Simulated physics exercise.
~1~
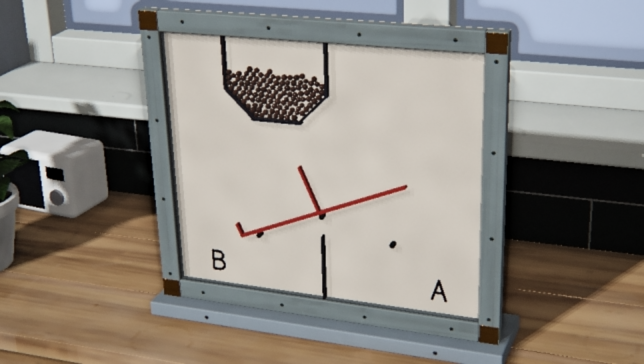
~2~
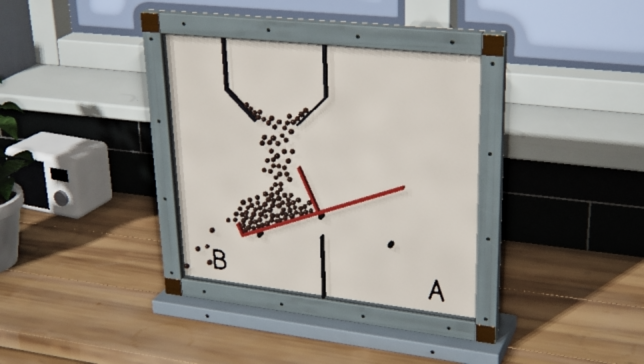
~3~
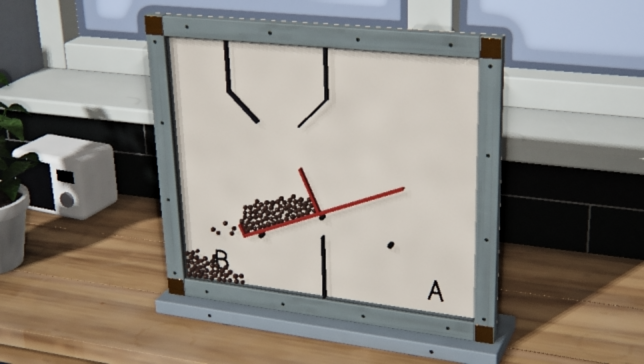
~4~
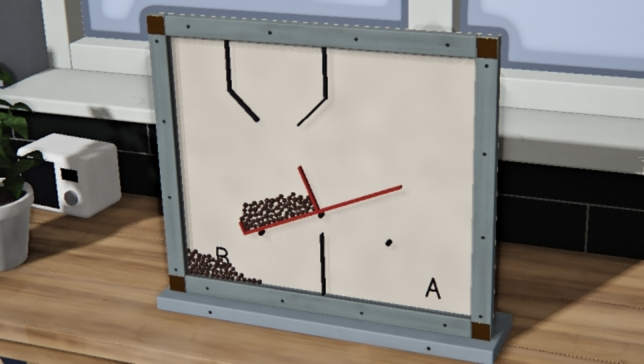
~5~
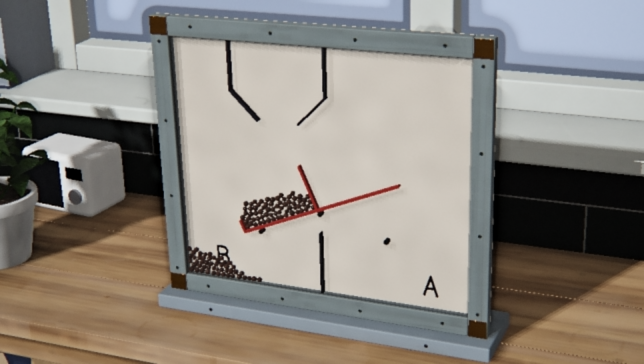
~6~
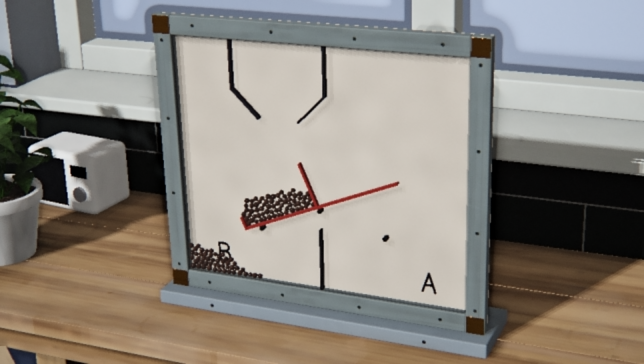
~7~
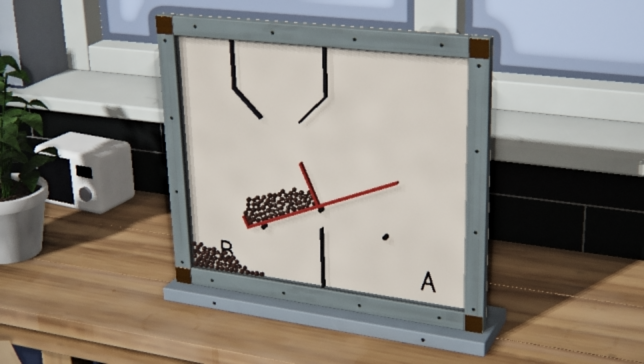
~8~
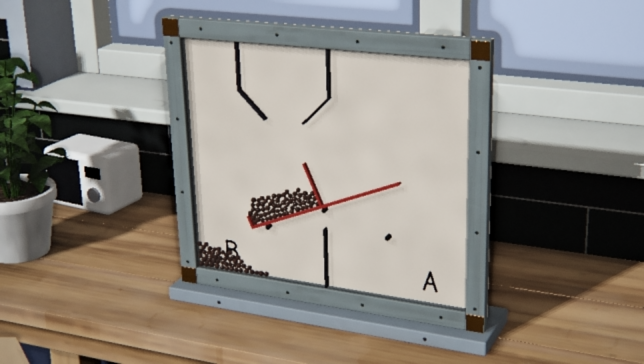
The clip opens on an upright, clear-fronted box on a wooden counter, with small round brown beads heaped in a hopper above a tilted red tray. The hopper opens and the beads pour down onto the low left side of the tray, piling up against its short upright arm. Some spill over the left end and drop into bin B. Soon the hopper is empty and the stream stops, while the view drifts slightly. At the end, the larger share rests on the still-tilted tray, a smaller heap lies in bin B, and bin A stays empty.
